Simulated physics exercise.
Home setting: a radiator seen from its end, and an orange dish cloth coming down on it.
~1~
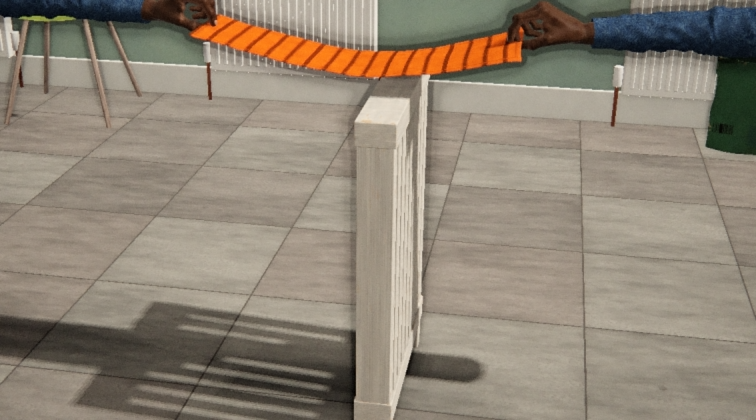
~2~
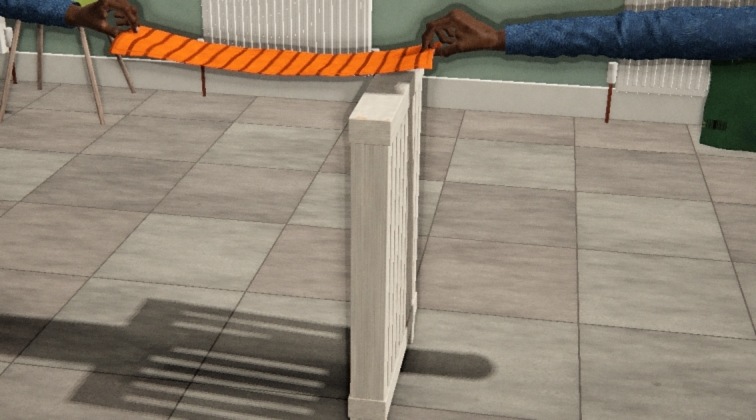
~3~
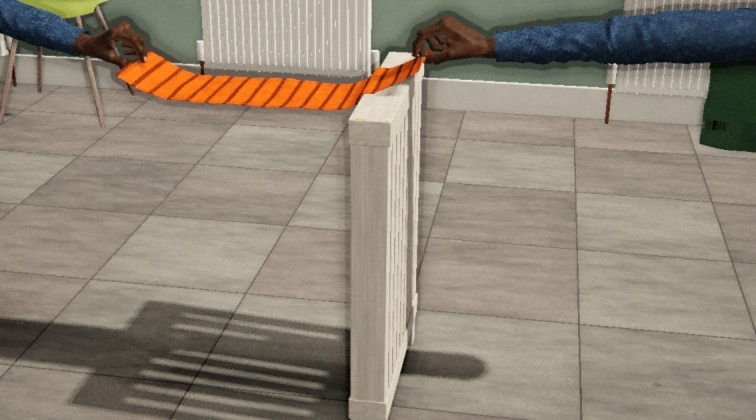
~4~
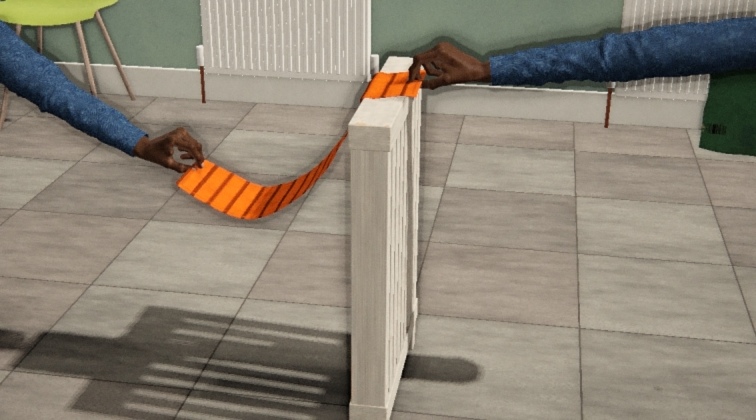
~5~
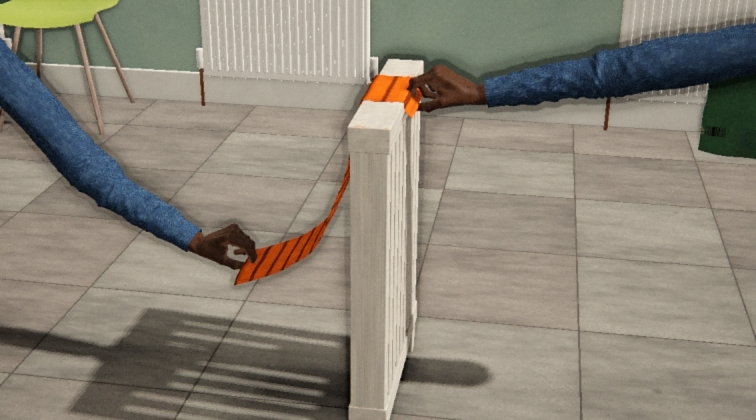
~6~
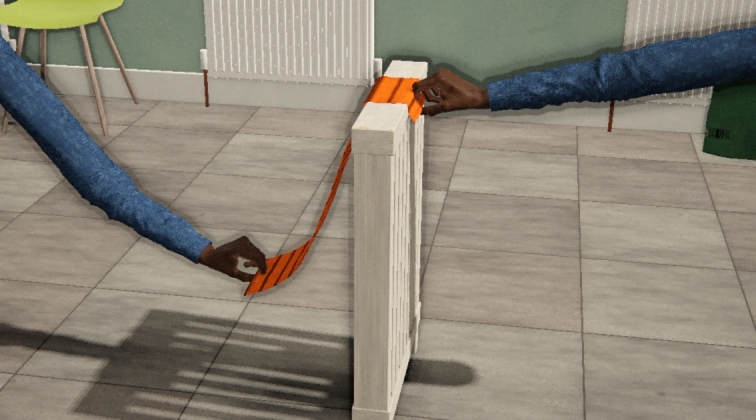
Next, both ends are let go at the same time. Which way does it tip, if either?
I reckon it will give way to the left.
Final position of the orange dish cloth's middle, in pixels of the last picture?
Its centre ends up at (339, 392).
Then, 0.22 s past the final frame, dish cloth sliding left.
Then, 0.40 s past the final frame, dish cloth clear of the top and falling near (337, 331).
Then, 0.60 s past the final frame, dish cloth in a heap on the floor near (338, 390).
When it is over, dish cloth in a heap on the floor near (338, 392). The orange dish cloth falls on the left side.
